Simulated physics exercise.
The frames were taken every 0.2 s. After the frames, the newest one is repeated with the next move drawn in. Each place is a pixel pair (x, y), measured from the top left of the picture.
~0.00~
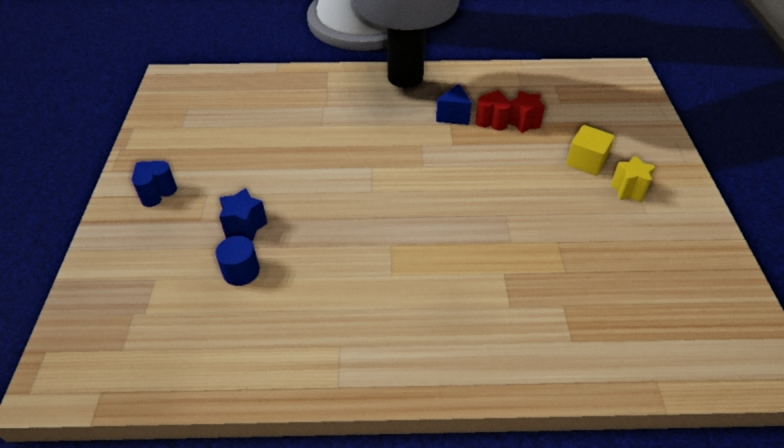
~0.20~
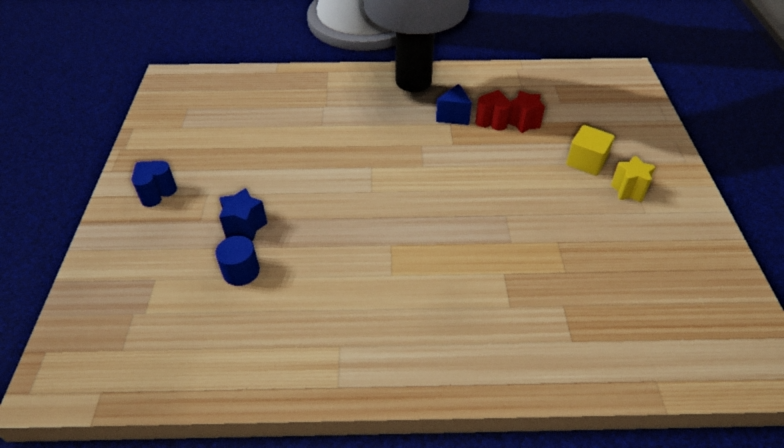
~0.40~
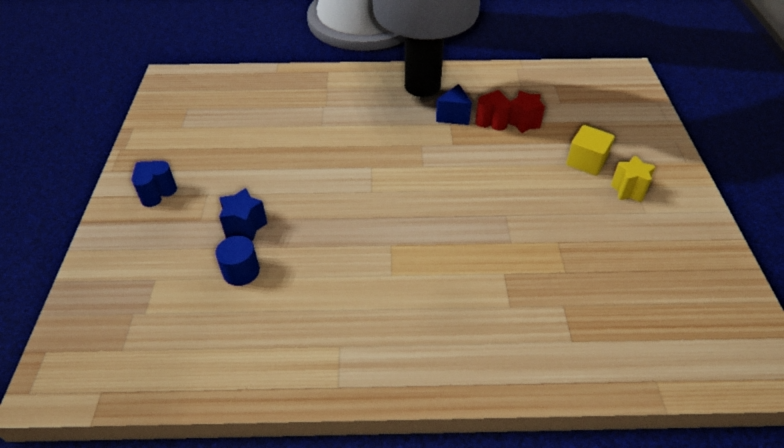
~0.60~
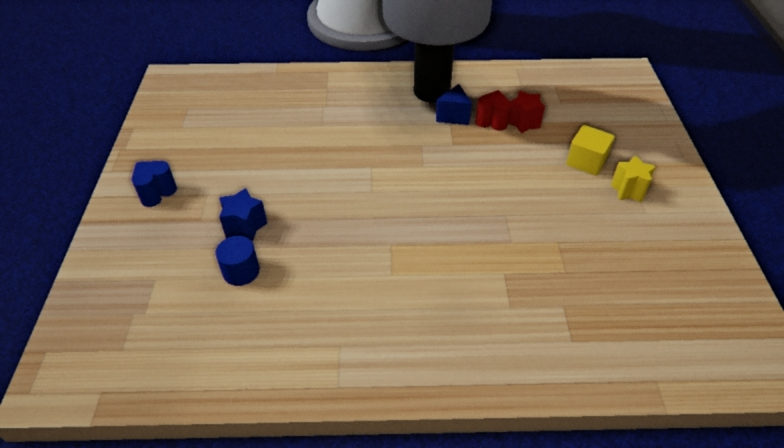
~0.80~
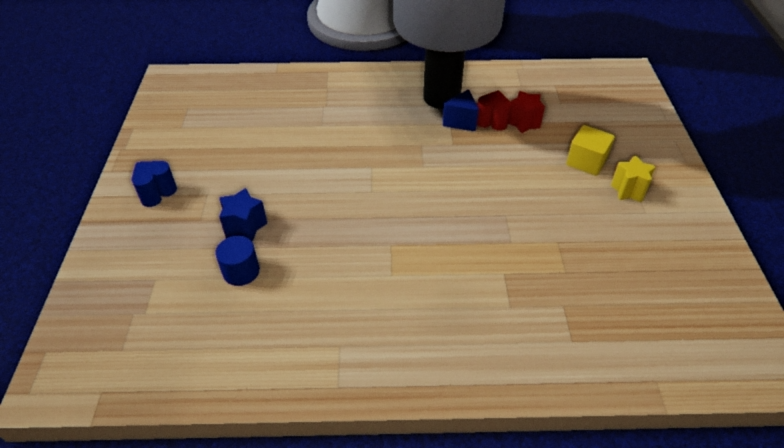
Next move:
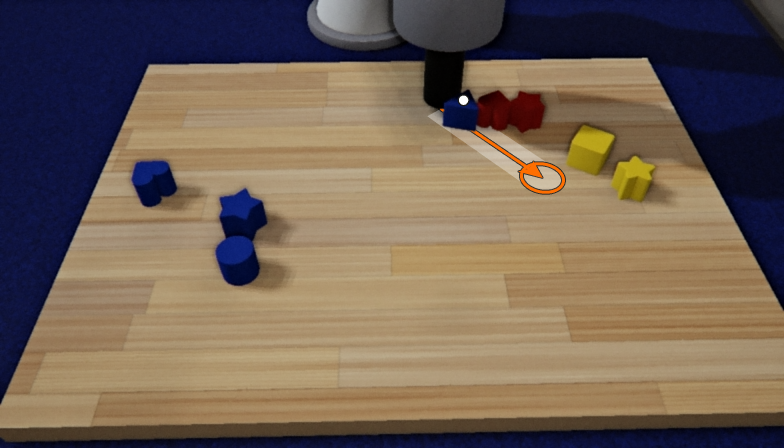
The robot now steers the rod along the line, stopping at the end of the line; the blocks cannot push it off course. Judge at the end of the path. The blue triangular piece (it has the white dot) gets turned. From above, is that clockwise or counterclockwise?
Spins clockwise.
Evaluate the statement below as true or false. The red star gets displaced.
My answer: True.
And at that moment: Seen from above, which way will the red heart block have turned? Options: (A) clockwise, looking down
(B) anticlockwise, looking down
Option B.
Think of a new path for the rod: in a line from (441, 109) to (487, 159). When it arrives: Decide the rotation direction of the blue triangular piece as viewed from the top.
Seen from overhead, it turns anticlockwise.
The drawn path runs in a line from (441, 109) to (542, 178); the dot is on the blue triangular piece.
On the path given first. One third of the way, rod at (474, 120); blue triangular piece at (492, 126); red heart block at (509, 109), turned 75° anticlockwise; red star at (532, 99).
Two thirds of the way, rod at (508, 142); blue triangular piece at (520, 151), turned 40° clockwise; red heart block at (527, 113), turned 100° anticlockwise; red star at (541, 99), turned 10° anticlockwise.
At the end, rod at (545, 167); blue triangular piece at (539, 176), turned 75° clockwise; red heart block at (527, 113), turned 100° anticlockwise; red star at (541, 99), turned 10° anticlockwise; yellow square block not moved.
